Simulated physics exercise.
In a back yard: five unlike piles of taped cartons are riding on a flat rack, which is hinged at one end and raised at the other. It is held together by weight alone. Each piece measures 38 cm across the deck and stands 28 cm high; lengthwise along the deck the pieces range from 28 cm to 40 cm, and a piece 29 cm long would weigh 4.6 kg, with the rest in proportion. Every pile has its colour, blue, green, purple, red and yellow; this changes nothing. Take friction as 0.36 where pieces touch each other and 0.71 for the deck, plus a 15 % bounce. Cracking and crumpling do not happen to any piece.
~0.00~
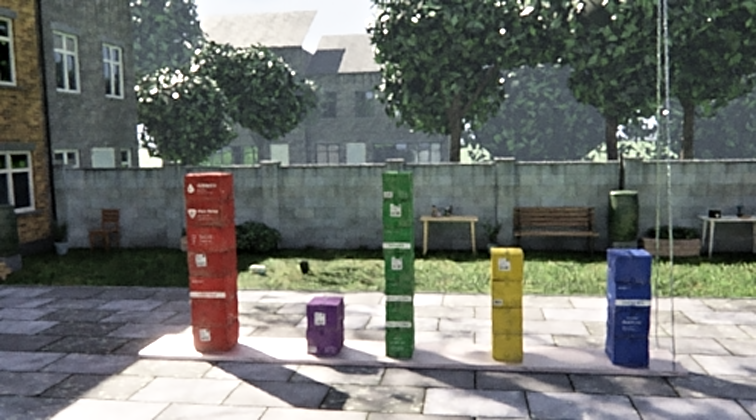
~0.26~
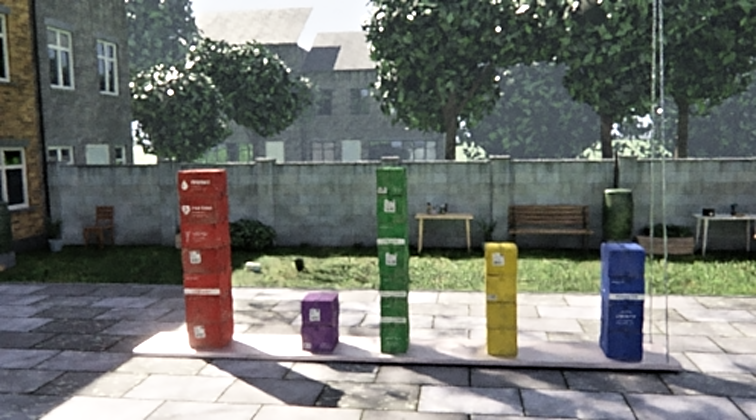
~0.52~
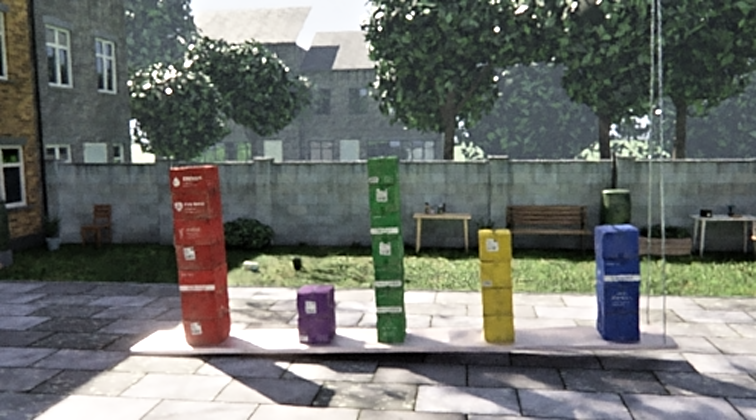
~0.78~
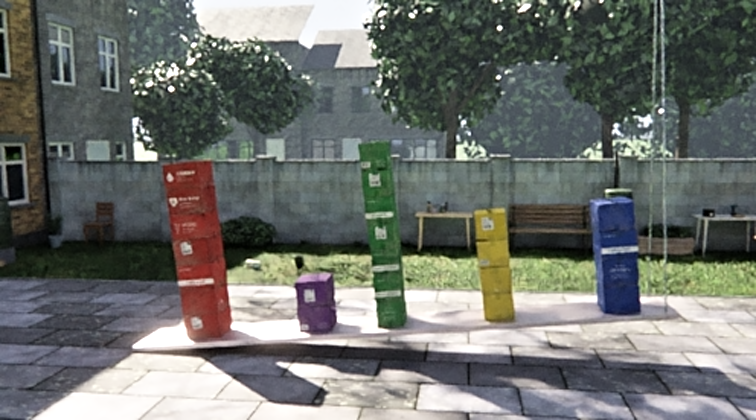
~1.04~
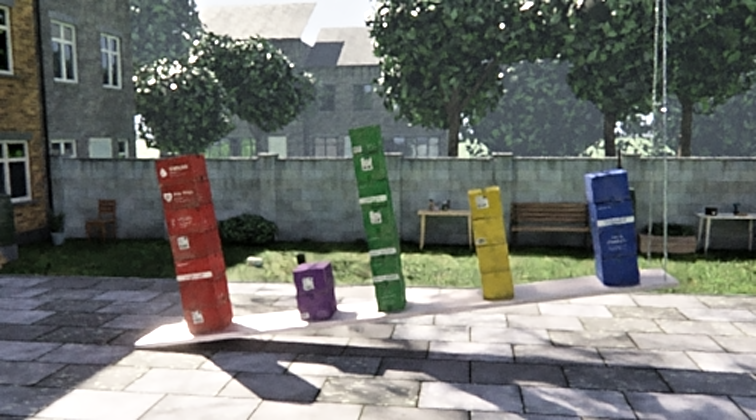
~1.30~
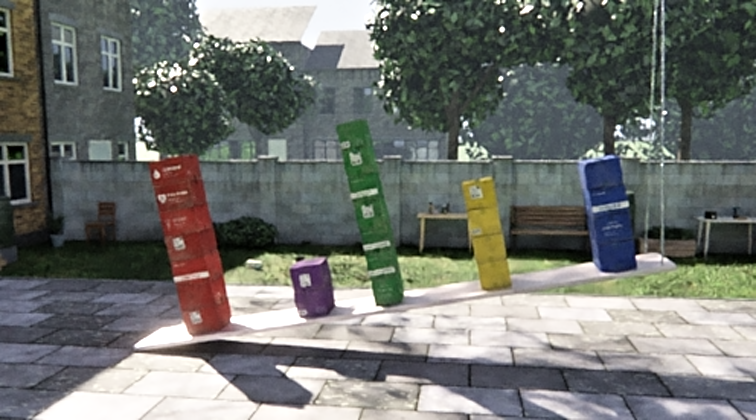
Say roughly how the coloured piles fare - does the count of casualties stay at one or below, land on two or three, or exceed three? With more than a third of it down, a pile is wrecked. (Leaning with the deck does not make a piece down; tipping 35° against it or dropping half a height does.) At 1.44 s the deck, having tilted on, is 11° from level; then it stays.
It lands on two or three.
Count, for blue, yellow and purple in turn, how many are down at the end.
Tally: Blue = 0, yellow = 0, purple = 1.
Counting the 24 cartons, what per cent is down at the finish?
60%.
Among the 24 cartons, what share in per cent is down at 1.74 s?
0 per cent.
By 1.74 s, slope 11°; none of the 24 cartons down, 14 disturbed; top green carton tilted 14°; top red carton tilted 3°.
By 2.20 s, slope 11°; 7 of the 24 cartons down; top green carton tilted 58°, 61 cm lower; top red carton tilted 11°.
By 2.62 s, slope 11°; 13 of the 24 cartons down; top green carton tilted 36°, 1.20 m lower; top red carton tilted 20°, 24 cm lower.
By 3.22 s, slope 11°; 14 of the 24 cartons down; top red carton on its side; top purple carton on its side.
When it is over (4.8 s), slope 11°; 14 of the 24 cartons down; top purple carton on its side; top green carton tilted 36°, 1.47 m lower. Wrecked, green, purple and red. In pixels of the last frame, middles, top purple carton near (261, 304), top green carton near (172, 306).
